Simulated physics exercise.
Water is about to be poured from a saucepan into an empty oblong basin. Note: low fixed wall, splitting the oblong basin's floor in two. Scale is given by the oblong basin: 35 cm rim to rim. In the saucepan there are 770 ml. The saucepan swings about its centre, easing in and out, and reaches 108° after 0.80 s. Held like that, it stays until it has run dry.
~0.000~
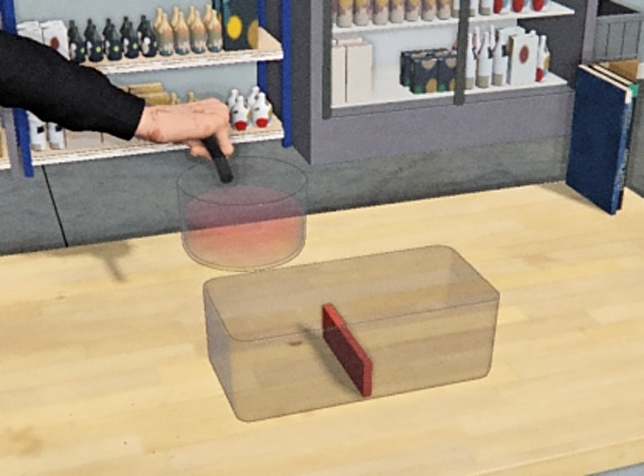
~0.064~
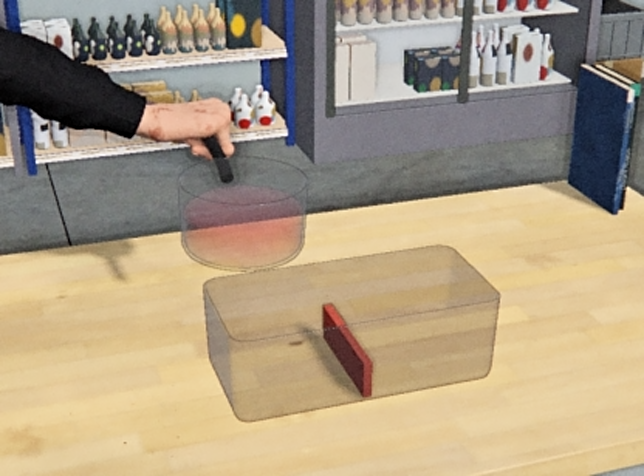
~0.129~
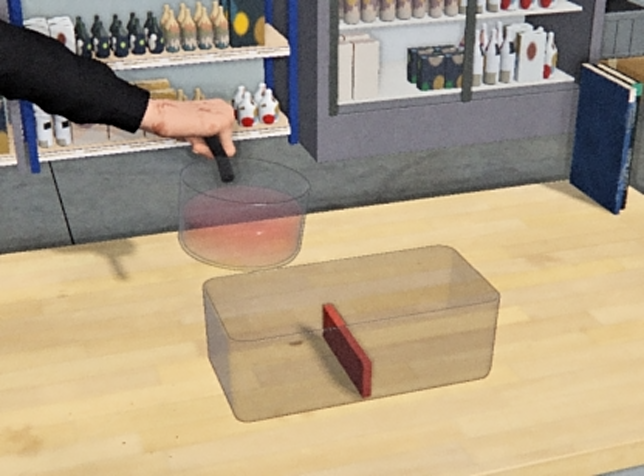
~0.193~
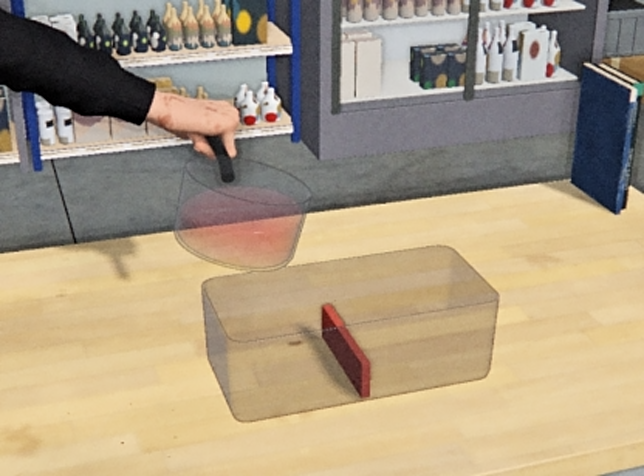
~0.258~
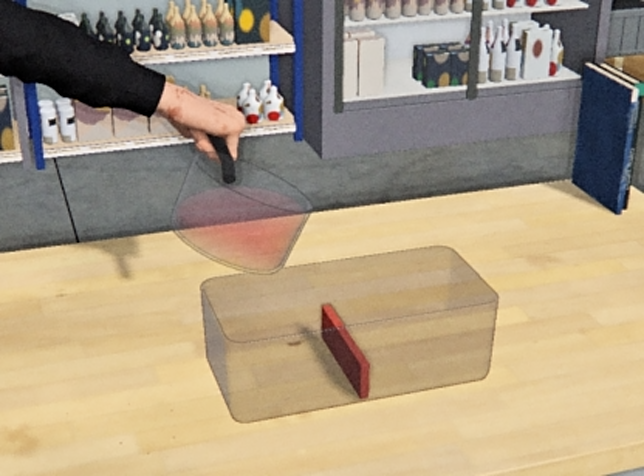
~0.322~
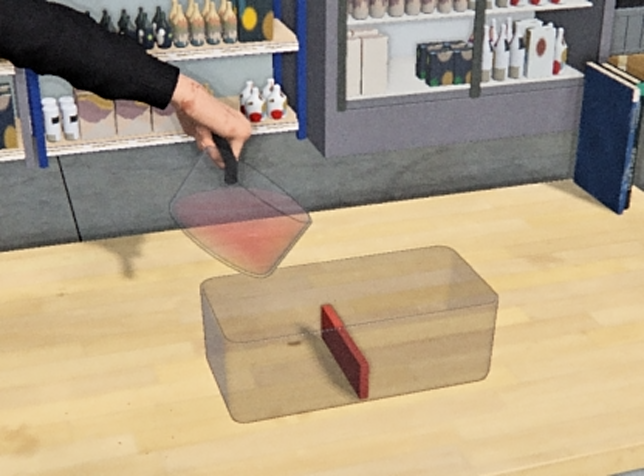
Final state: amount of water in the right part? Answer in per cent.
Approximately 29 %.
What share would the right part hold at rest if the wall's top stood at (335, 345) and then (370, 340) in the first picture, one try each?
Around 50 and 5 percent, in that order.
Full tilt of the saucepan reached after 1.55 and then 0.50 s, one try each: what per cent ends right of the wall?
Some 45 and 15 per cent, in that order.
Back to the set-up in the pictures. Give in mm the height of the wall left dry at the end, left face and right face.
Looks like roughly 28 mm on the left and roughly 42 mm on the right.
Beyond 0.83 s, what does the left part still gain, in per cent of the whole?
Difference: Approx. 12 %.
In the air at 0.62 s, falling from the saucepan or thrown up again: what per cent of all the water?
Close to 34 in a hundred.
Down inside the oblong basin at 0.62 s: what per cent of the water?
Roughly 32 percent of it.
Then, 0.62 s in, the tilt is 94° and 35 per cent is still to pour, 16 is left of the wall and 16 right of it.
Then, 0.83 s in, the tilt is 108° and 7 per cent is still to pour, 58 is left of the wall and 27 right of it.
Then, 1.06 s in, the tilt is 108° and 0 per cent is still to pour, 69 is left of the wall and 28 right of it.
Then, 1.30 s in, the tilt is 108° and 0 per cent is still to pour, 70 is left of the wall and 29 right of it.
Finally, 70 per cent lies left of the wall, 29 right of it and 2 outside.
